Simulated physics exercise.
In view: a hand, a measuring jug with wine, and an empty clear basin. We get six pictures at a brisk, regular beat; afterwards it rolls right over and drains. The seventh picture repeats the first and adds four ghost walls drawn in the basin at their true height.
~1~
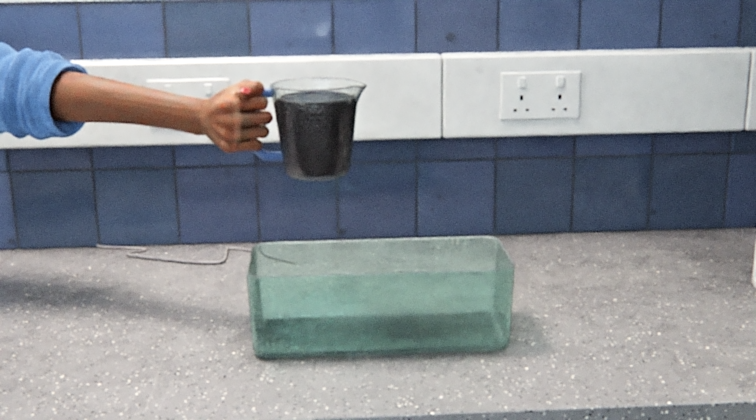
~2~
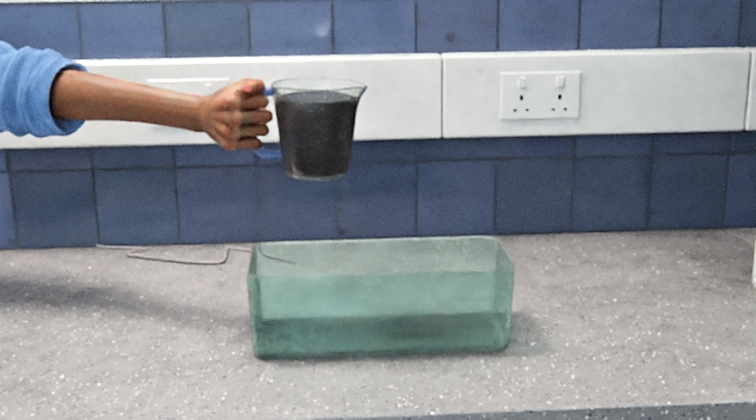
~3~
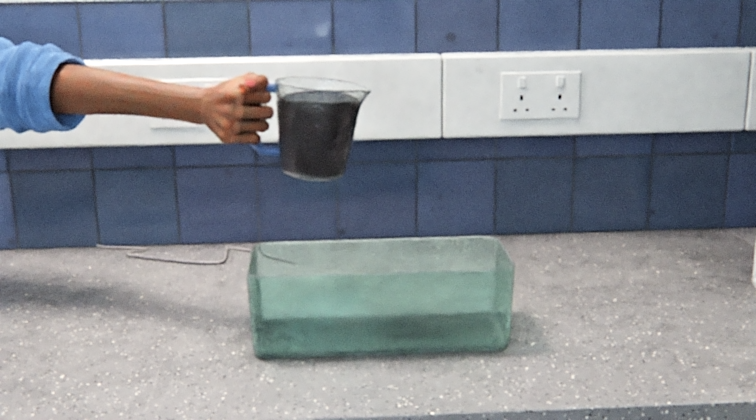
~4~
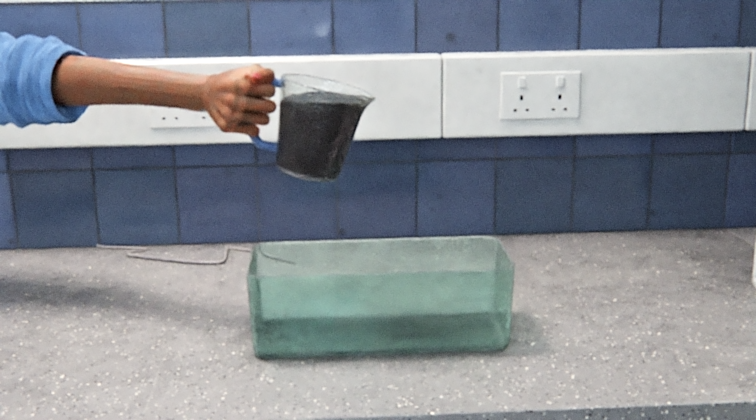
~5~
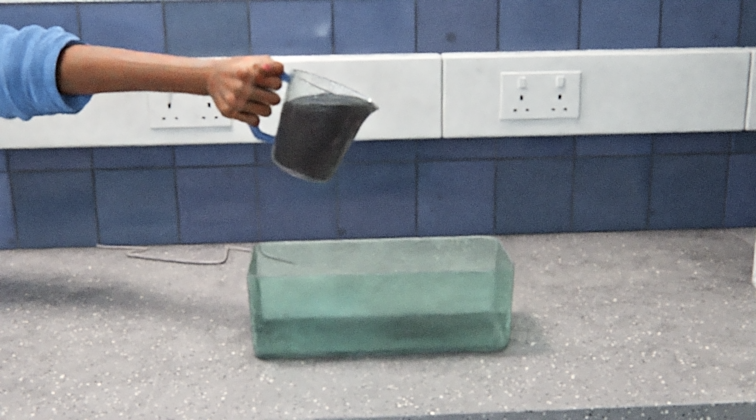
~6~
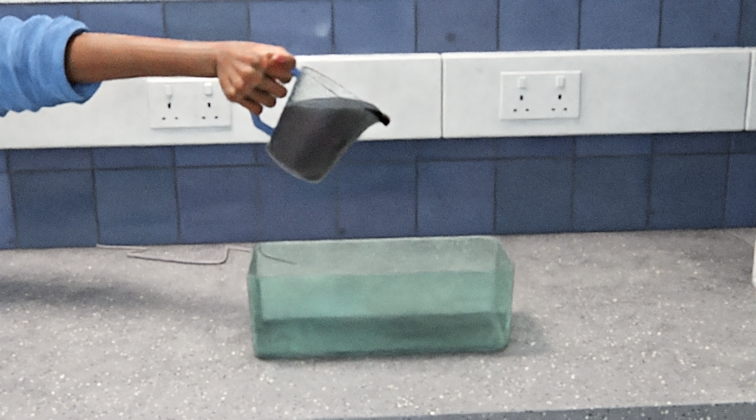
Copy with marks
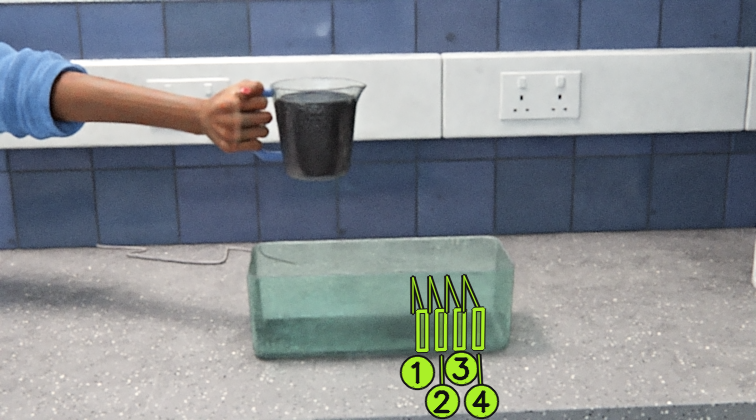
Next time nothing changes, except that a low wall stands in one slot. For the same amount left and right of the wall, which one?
2 is best.
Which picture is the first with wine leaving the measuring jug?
In picture 6.
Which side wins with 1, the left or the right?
More ends on the right.
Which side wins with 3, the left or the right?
The left one.
On the marked copy, 1 at (422, 356); 2 at (441, 356); 3 at (460, 355); 4 at (478, 354).
If 1 is chosen, about 7 % ends left of the wall and 92 % right of it.
If 2 is chosen, about 51 % ends left of the wall and 47 % right of it.
If 3 is chosen, about 91 % ends left of the wall and 4 % right of it; 4 % is lost outside.
If 4 is chosen, about 94 % ends left of the wall and 4 % right of it.
